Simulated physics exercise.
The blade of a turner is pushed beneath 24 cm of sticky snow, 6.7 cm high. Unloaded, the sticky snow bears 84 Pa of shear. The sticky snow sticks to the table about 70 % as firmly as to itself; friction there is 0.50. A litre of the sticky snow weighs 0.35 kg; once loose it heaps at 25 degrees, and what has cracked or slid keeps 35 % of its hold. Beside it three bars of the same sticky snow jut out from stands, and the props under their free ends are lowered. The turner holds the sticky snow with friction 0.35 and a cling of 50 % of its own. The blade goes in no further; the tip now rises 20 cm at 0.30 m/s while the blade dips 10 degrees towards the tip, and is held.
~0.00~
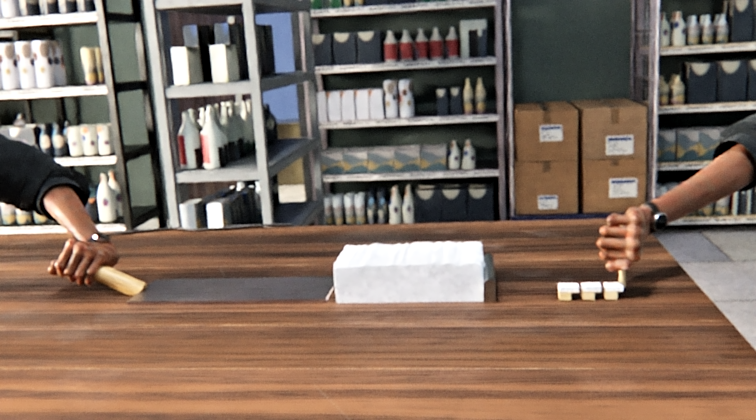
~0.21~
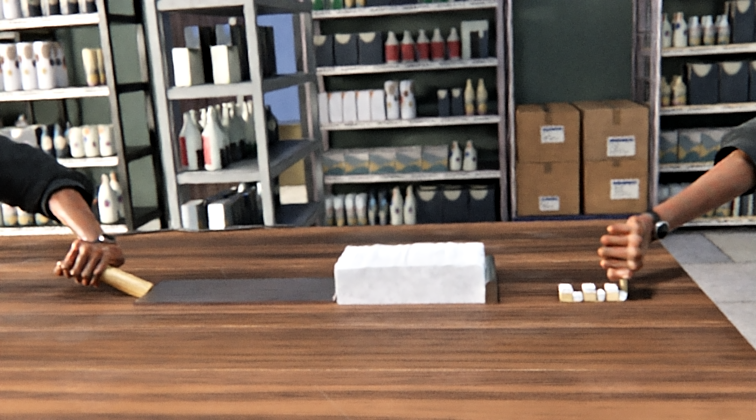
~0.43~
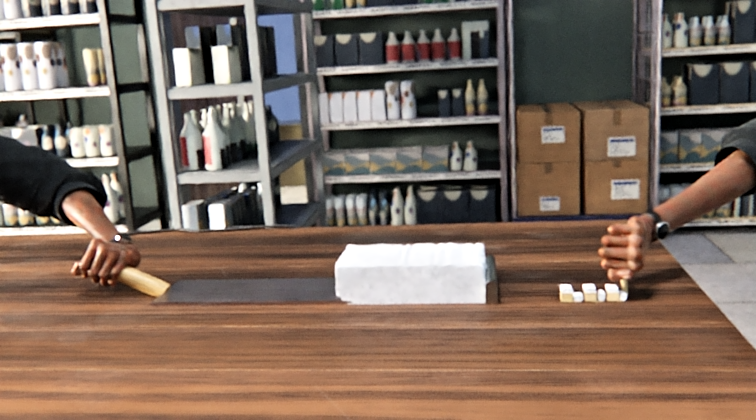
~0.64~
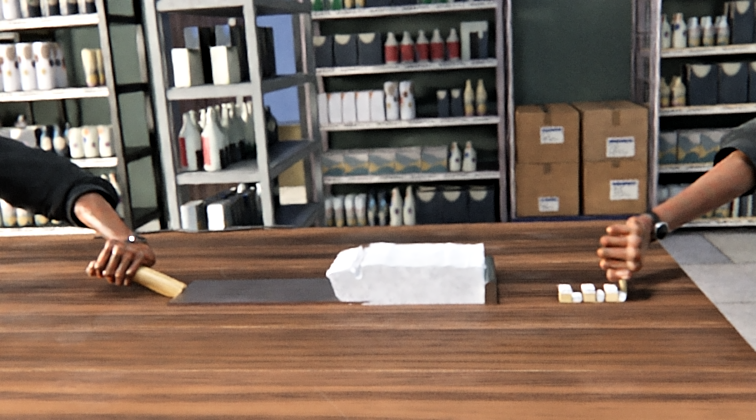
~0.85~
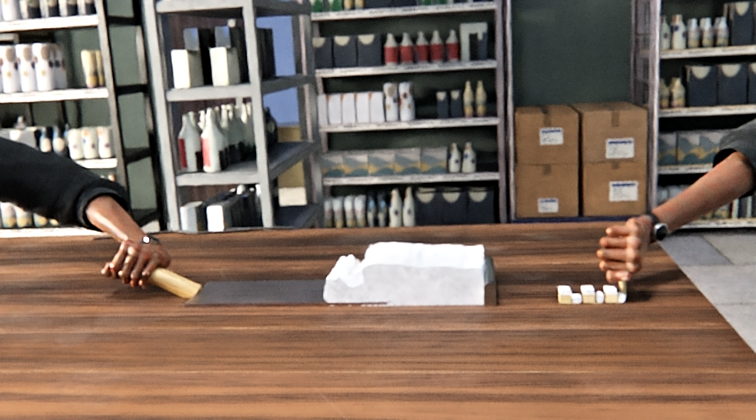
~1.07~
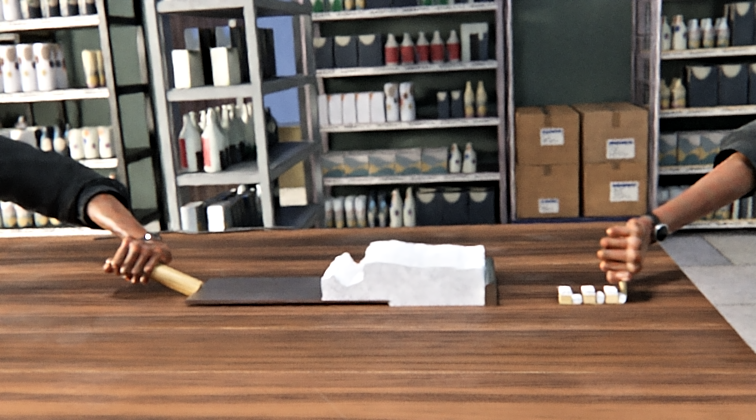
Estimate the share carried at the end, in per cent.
Close to 20 per cent.
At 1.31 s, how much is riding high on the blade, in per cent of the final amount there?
Some 10 per cent.
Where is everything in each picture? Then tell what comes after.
The first picture shows handle end of the blade at (127, 304), not yet moved; crest of the sticky snow at (417, 265); drop of the bar ends 0, 0, 0 (left to right).
The second picture shows handle end of the blade at (133, 305), moved 9 mm; crest of the sticky snow at (419, 266); drop of the bar ends 1.3 cm, 1.5 cm, 1.5 cm (left to right).
The third picture shows handle end of the blade at (151, 305), moved 4.2 cm; crest of the sticky snow at (340, 266); drop of the bar ends 1.3 cm, 1.5 cm, 1.5 cm (left to right).
The fourth picture shows handle end of the blade at (168, 305), moved 7.3 cm; crest of the sticky snow at (367, 265); drop of the bar ends 1.3 cm, 1.5 cm, 1.5 cm (left to right).
The fifth picture shows handle end of the blade at (184, 306), moved 10 cm; crest of the sticky snow at (388, 264); drop of the bar ends 1.3 cm, 1.5 cm, 1.5 cm (left to right).
The sixth picture shows handle end of the blade at (185, 303), moved 11 cm; crest of the sticky snow at (385, 262); drop of the bar ends 1.3 cm, 1.5 cm, 1.5 cm (left to right).
After 1.31 s, the tip is 7.6 cm up.
After 1.61 s, the tip is 17 cm up.
After 1.90 s, the tip is 20 cm up and 28 % is riding high on the blade.
After 2.19 s, the tip is 20 cm up and 22 % is riding high on the blade.
After 2.70 s, the tip is 20 cm up and 20 % is riding high on the blade.
